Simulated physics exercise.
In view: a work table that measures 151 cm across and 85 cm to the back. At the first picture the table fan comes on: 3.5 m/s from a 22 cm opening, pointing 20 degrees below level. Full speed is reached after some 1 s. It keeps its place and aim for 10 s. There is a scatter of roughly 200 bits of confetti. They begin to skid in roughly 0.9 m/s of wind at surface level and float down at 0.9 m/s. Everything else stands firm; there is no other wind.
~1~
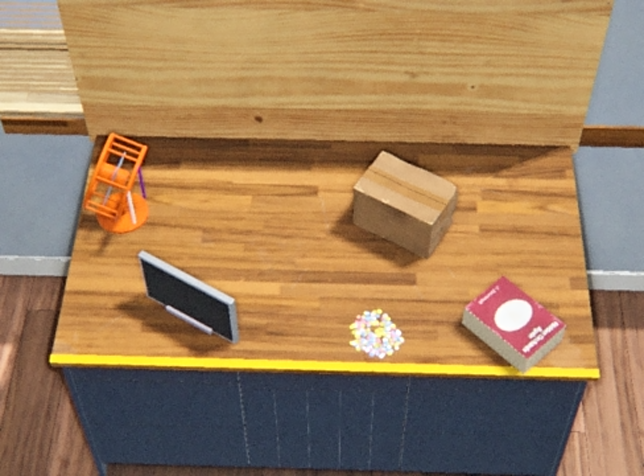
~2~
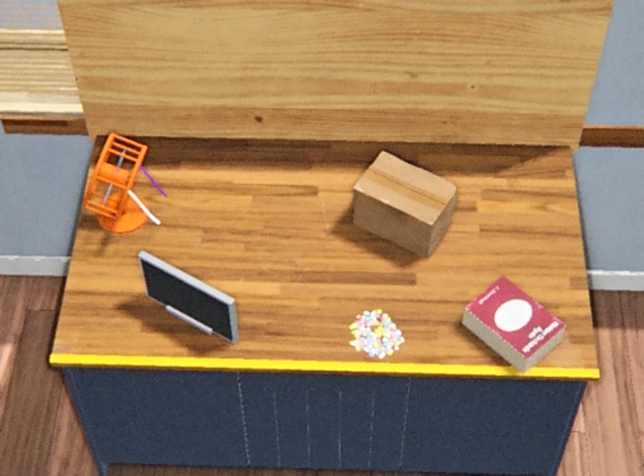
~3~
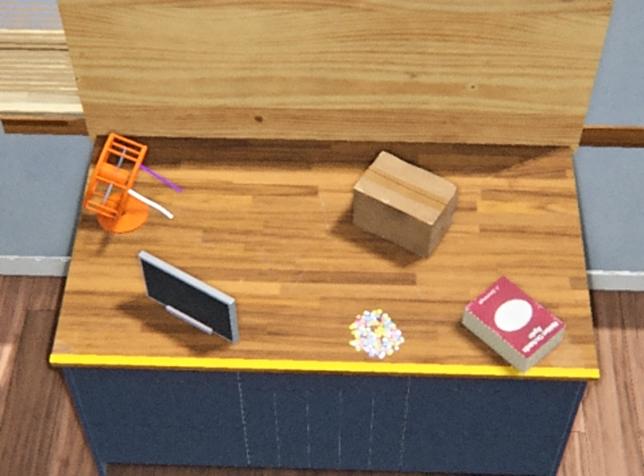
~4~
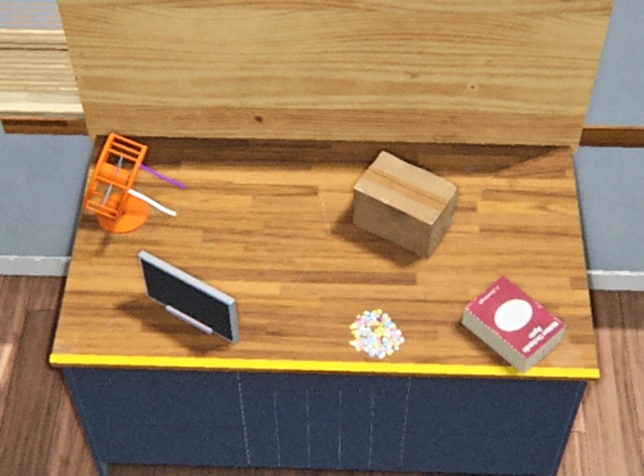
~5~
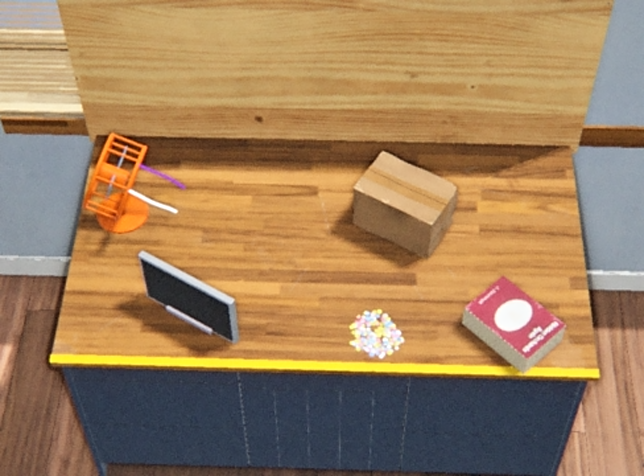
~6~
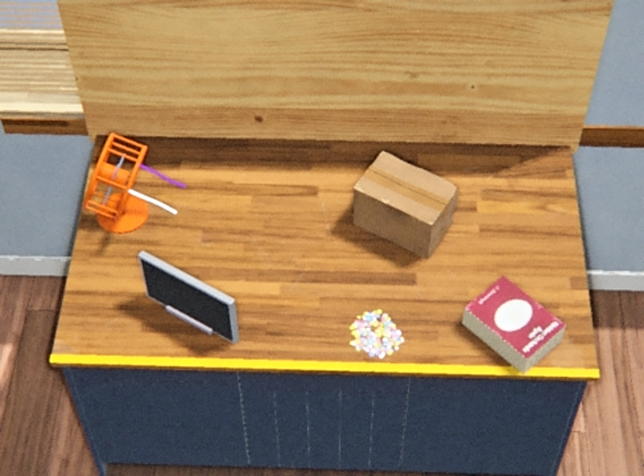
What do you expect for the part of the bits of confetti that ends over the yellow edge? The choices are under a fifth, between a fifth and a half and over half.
By then above half are over the yellow edge.
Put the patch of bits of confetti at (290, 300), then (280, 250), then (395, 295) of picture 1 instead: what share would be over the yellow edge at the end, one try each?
In that order: 100 %, 60 %, 80 %.
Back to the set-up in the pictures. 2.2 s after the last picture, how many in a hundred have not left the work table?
Near 0 %.
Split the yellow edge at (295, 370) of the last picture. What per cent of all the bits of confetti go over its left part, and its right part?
About 0 % left and 100 % right.
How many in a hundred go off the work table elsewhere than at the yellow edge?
Some 0 per cent.
Then, 1.0 s after the last picture, 0 % are on the move or not yet settled, 100 % are over the yellow edge.
Then, 2.2 s after the last picture, 0 % are on the move or not yet settled, 100 % are over the yellow edge.
Then, 4.6 s after the last picture, 0 % are on the move or not yet settled, 100 % are over the yellow edge.
Then, 9.1 s after the last picture, at the end, 100 % are over the yellow edge.
